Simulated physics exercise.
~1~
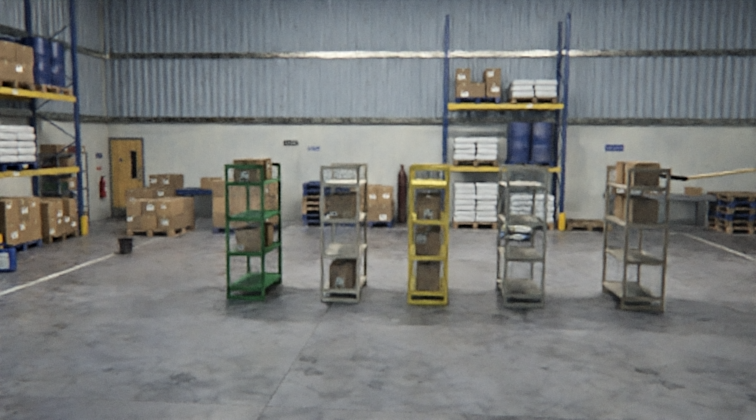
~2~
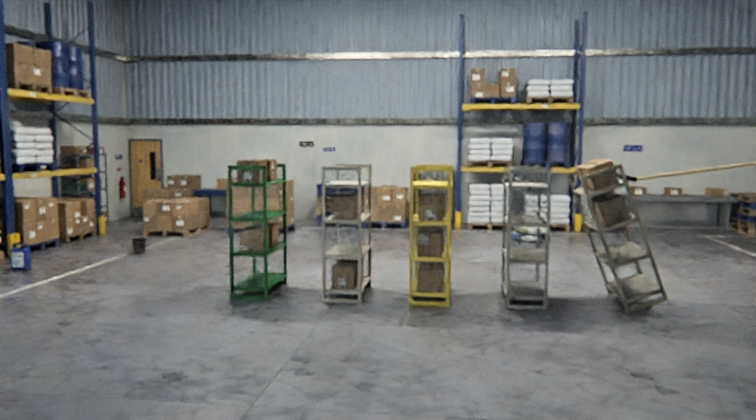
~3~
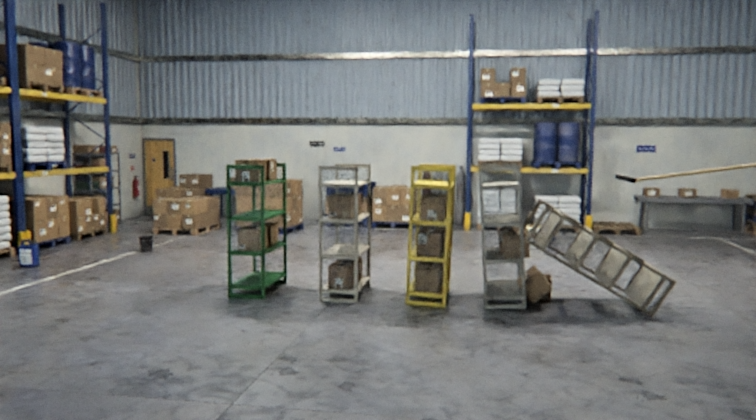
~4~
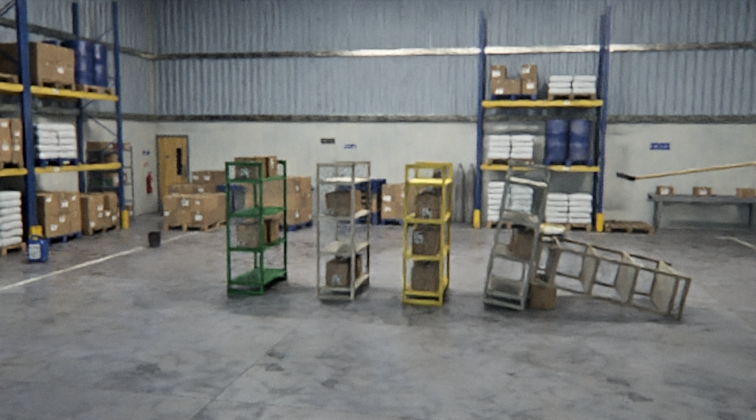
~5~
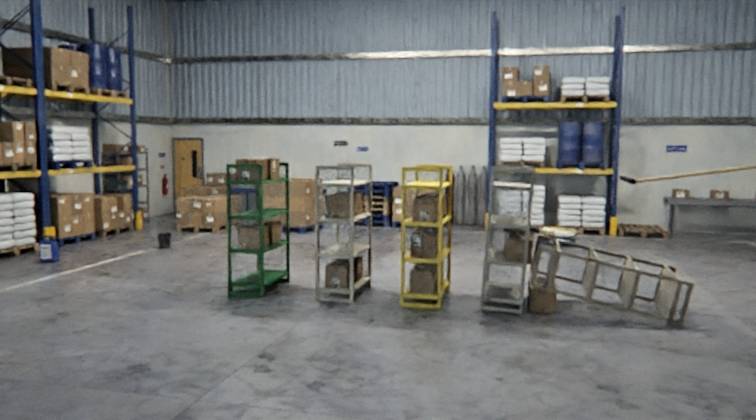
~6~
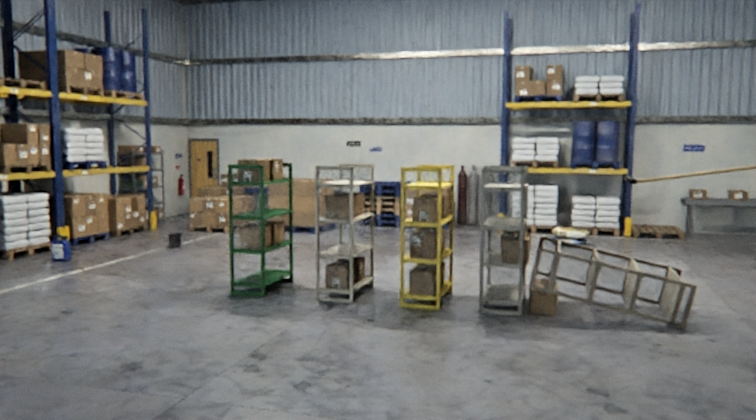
A long pole reaches in from the right toward five open shelving racks standing in a row in a warehouse, seen from the front by a slowly drifting camera. From the left stand a green rack, a grey one, a yellow one and two more grey ones, with cartons on some shelves. The pole tips the rightmost rack leftward, and it drops against its neighbour, spilling cartons. The struck rack rocks, leaning briefly, then settles upright as the fallen rack slides down onto the floor. Four racks remain standing, the green and yellow ones unmoved.
